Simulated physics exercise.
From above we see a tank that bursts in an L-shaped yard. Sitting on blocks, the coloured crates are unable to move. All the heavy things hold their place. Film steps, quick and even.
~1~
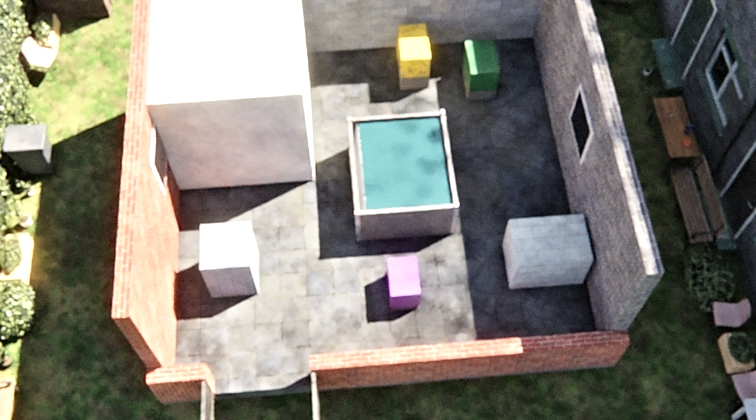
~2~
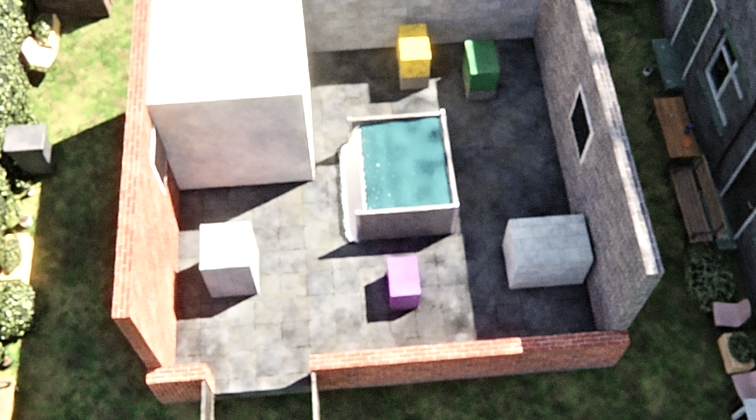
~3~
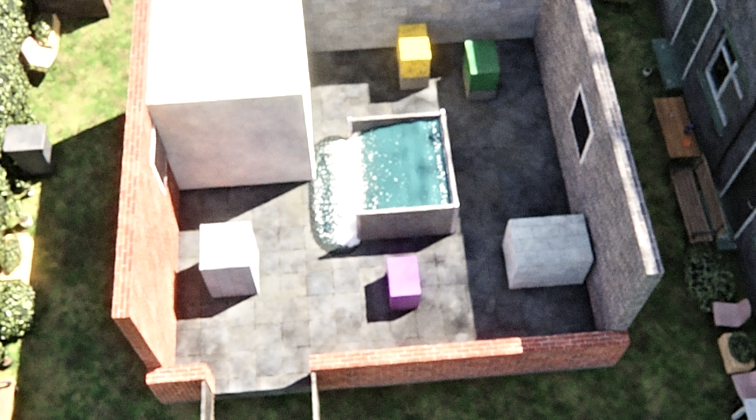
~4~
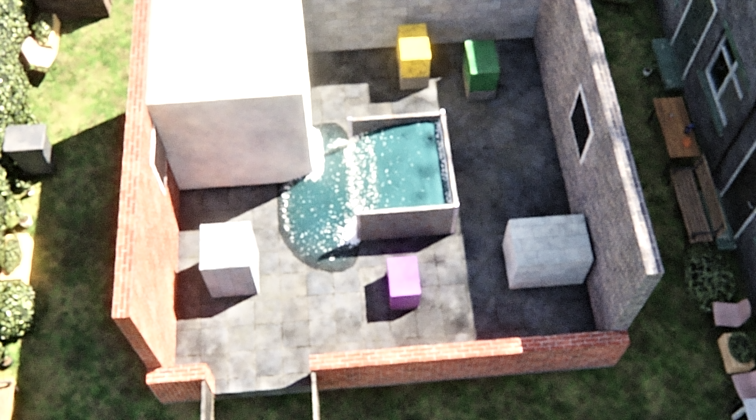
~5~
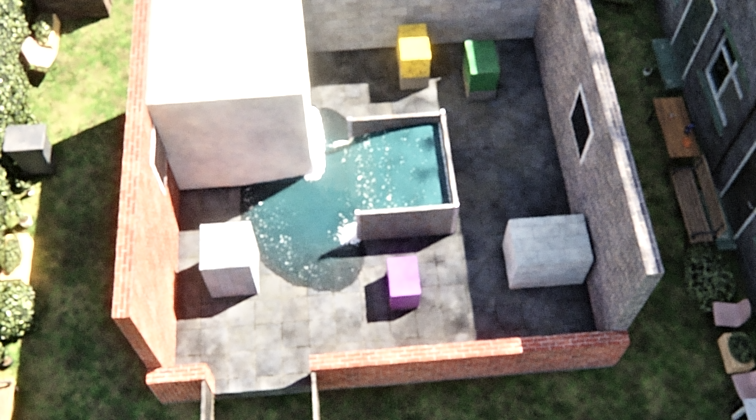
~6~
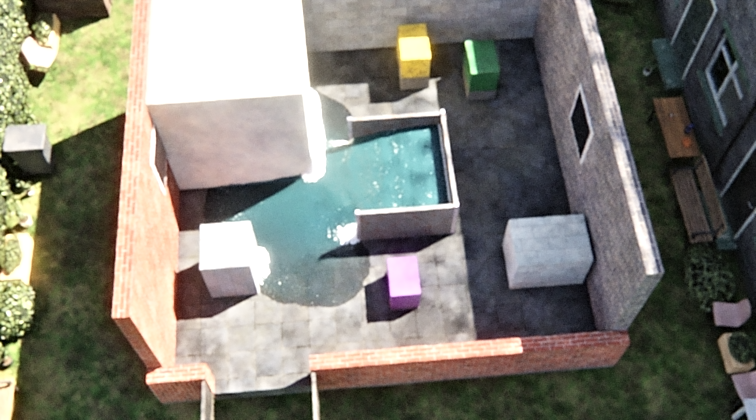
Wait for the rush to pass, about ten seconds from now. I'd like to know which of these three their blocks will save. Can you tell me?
One by one: The purple crate is affected by the water, the green crate is unaffected by the water, the yellow crate is unaffected by the water.
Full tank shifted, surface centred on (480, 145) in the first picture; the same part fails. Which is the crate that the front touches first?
First is the purple crate.
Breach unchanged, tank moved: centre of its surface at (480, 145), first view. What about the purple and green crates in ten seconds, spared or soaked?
Purple crate is reached, green crate is untouched.
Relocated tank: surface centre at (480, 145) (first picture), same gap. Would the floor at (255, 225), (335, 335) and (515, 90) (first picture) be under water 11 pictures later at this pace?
First drenched; next drenched; last unwetted.
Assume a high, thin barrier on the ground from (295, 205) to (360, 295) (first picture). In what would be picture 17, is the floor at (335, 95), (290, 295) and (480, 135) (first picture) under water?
As listed: Covered, not flooded, dry.
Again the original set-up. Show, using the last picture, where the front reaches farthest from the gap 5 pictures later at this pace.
About at (220, 378).
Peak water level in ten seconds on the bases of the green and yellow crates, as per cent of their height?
The first reaches around 20 in a hundred, the second around 60.
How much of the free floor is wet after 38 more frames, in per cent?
The answer is around 80 per cent.
A moment on, water covers 35 % of the floor; the purple crate not reached, the green crate not reached, the yellow crate not reached.
Next, water covers 45 % of the floor; the purple crate not reached, the green crate not reached, the yellow crate water round its plinth.
Then, water covers 60 % of the floor; the purple crate not reached, the green crate water round its plinth, the yellow crate water round its plinth.
Later, water covers 80 % of the floor; the purple crate water round its plinth, the green crate water round its plinth, the yellow crate water round its plinth.
In the end, water covers 95 % of the floor; the purple crate was topped, the green crate stayed above the water, the yellow crate stayed above the water.
